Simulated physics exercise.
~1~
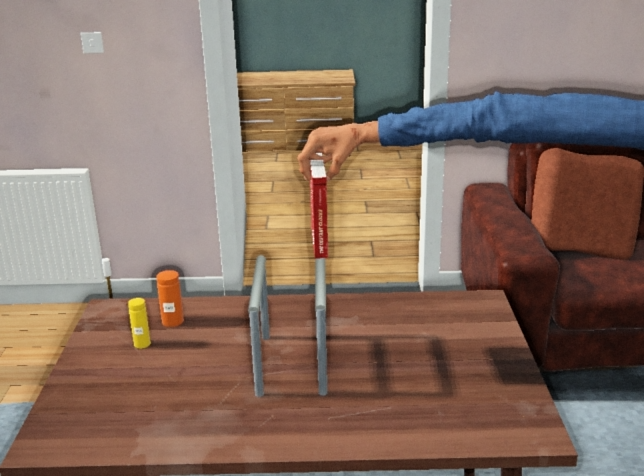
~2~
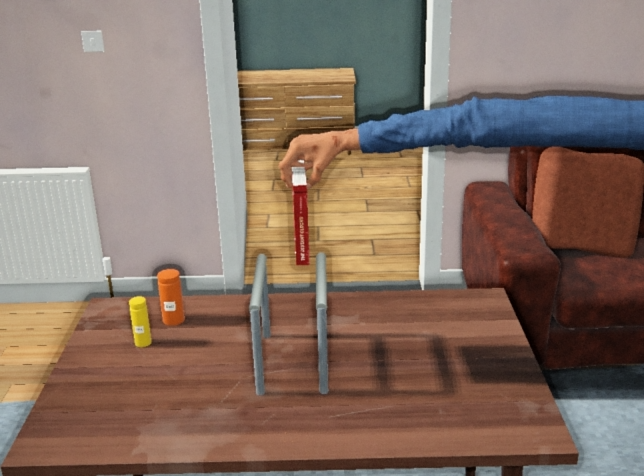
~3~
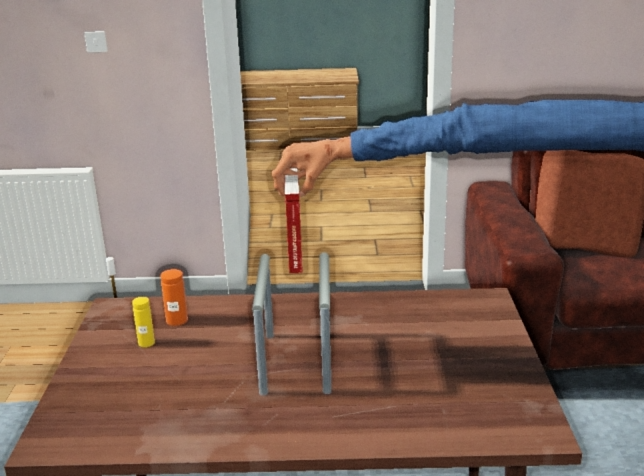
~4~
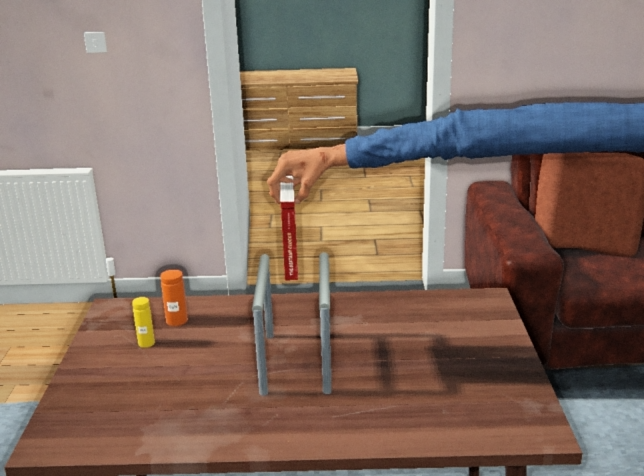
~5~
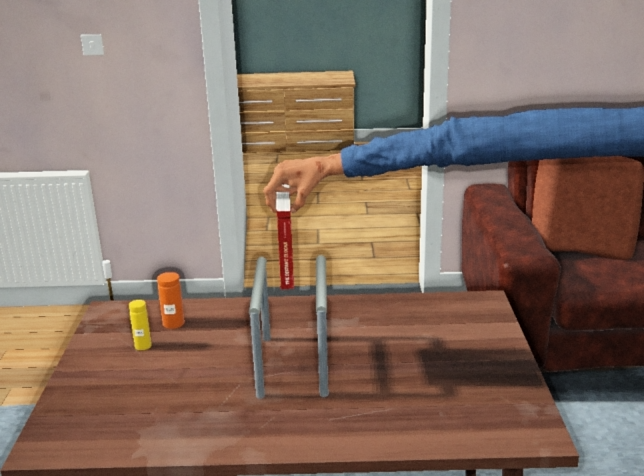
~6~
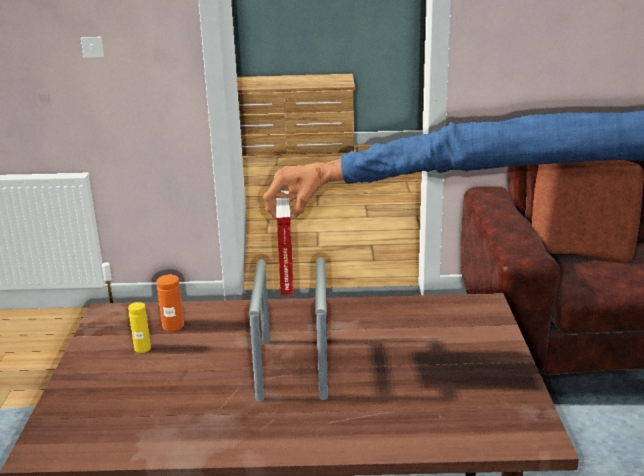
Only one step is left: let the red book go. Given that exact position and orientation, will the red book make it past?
It's going to come through.
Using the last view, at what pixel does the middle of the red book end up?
Pretty much around (290, 335), I'd say.
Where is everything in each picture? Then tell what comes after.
The first frame shows on its way; red book (319, 205); orange jar (170, 299).
The second frame shows on its way; red book (300, 212); orange jar (171, 297).
The third frame shows on its way; red book (293, 220); orange jar (174, 297).
The fourth frame shows on its way; red book (289, 227); orange jar (174, 298).
The fifth frame shows on its way; red book (285, 236); orange jar (171, 300).
The sixth frame shows held still over the gap; red book (285, 242); orange jar (171, 303).
Then, 0.20 s on from there, red book shifted a little near (286, 261).
Then, 0.30 s on from there, red book shifted about its own width near (289, 316).
Then, 0.40 s on from there, red book shifted about its own width near (289, 327).
In the end, moved from the start, red book; the other 2 unmoved. At the end, from the last picture's camera, red book near (290, 335). The book drops through.
